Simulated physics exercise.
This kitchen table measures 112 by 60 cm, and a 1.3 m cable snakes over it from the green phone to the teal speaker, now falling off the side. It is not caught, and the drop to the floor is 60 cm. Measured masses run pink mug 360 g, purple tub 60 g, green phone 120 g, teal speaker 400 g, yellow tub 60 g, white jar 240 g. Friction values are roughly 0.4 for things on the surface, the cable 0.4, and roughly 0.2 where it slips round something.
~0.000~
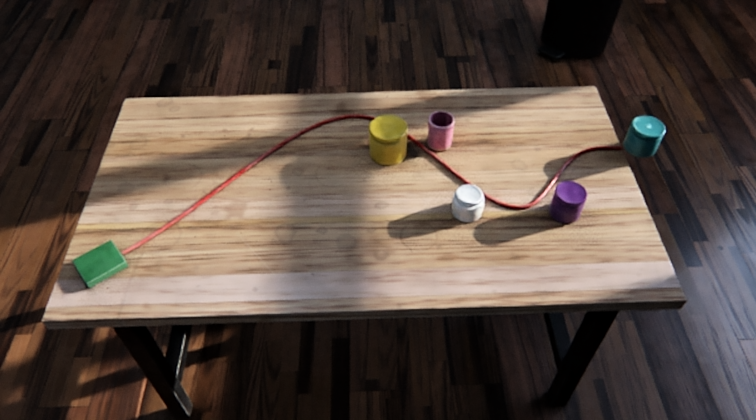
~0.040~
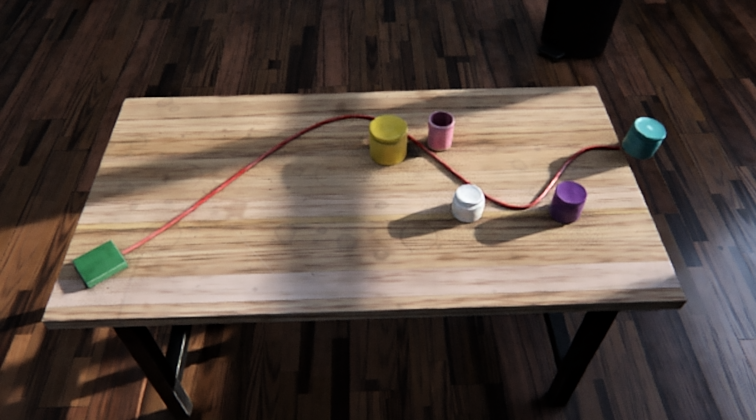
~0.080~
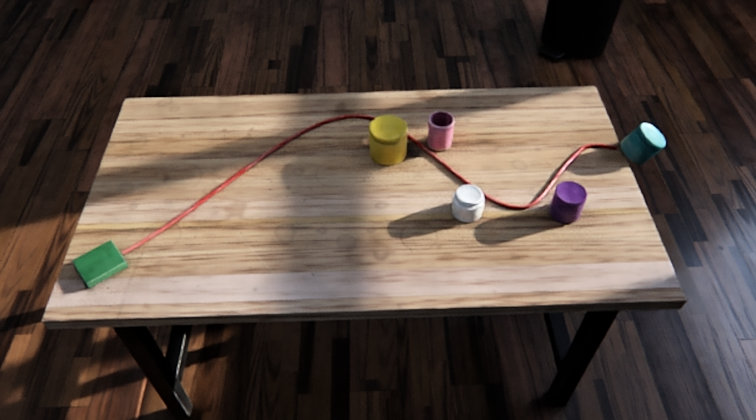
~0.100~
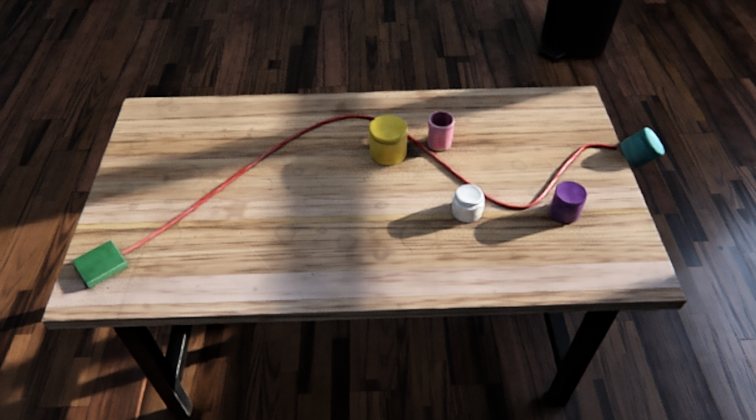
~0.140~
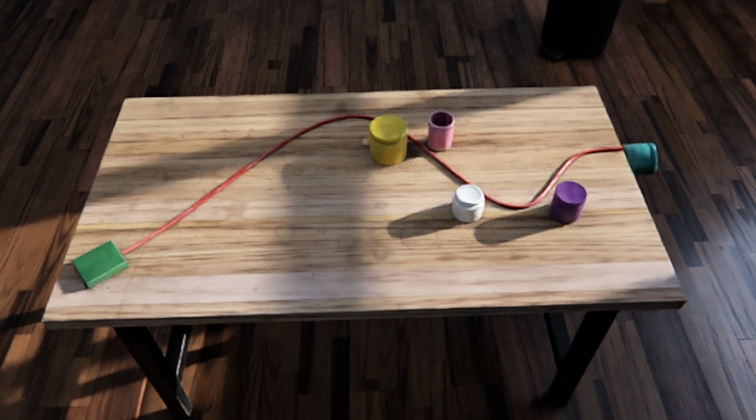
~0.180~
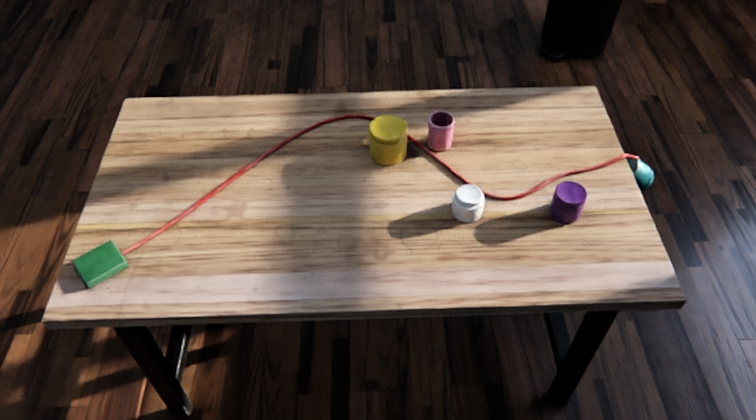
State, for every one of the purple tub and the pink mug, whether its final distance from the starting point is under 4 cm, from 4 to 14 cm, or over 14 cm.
At the end, the purple tub scarcely stirs. The pink mug scarcely stirs.
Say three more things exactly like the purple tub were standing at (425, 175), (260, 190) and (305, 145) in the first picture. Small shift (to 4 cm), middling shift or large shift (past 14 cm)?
The first moves just a bit, the second a fair bit, and the third a long way.
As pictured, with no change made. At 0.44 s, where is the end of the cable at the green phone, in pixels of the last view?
Close to (196, 238) in the last picture.
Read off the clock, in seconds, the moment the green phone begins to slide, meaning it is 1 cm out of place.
Answer: Green phone, 0.34 s.
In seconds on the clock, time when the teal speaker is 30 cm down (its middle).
It gets there at roughly 0.32 s.
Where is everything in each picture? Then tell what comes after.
In the first picture, shows, purple tub (572, 192); pink mug (442, 119); cable runs through (570, 161) (288, 140) (188, 212).
In the second picture, shows, teal speaker (648, 127); cable runs through (570, 161) (188, 211).
In the third picture, shows, teal speaker (643, 144); cable runs through (570, 161) (188, 211).
In the fourth picture, shows, teal speaker (642, 148); cable runs through (570, 161) (188, 211).
In the fifth picture, shows, teal speaker (638, 160); cable runs through (571, 160) (188, 211).
In the sixth picture, shows, purple tub (571, 192); pink mug (442, 119); cable runs through (596, 167) (288, 140) (188, 211).
By 0.4 s, the cable's tail end at (196, 238); yellow tub 24 cm off its start, green phone 14 cm off its start, teal speaker over the edge.
By 0.7 s, the cable's tail end at (324, 202); yellow tub over the edge, green phone 39 cm off its start, teal speaker over the edge.
By 0.9 s, the cable's tail end at (348, 196); yellow tub over the edge, green phone 44 cm off its start at (327, 191), teal speaker over the edge.
By 1.2 s, the cable's tail end at (348, 196); yellow tub over the edge, green phone 44 cm off its start, teal speaker over the edge.
By 2.4 s, the cable's tail end at (348, 196); purple tub 0 cm off its start at (572, 192), pink mug 0 cm off its start at (442, 119), yellow tub over the edge, green phone 44 cm off its start at (327, 191).
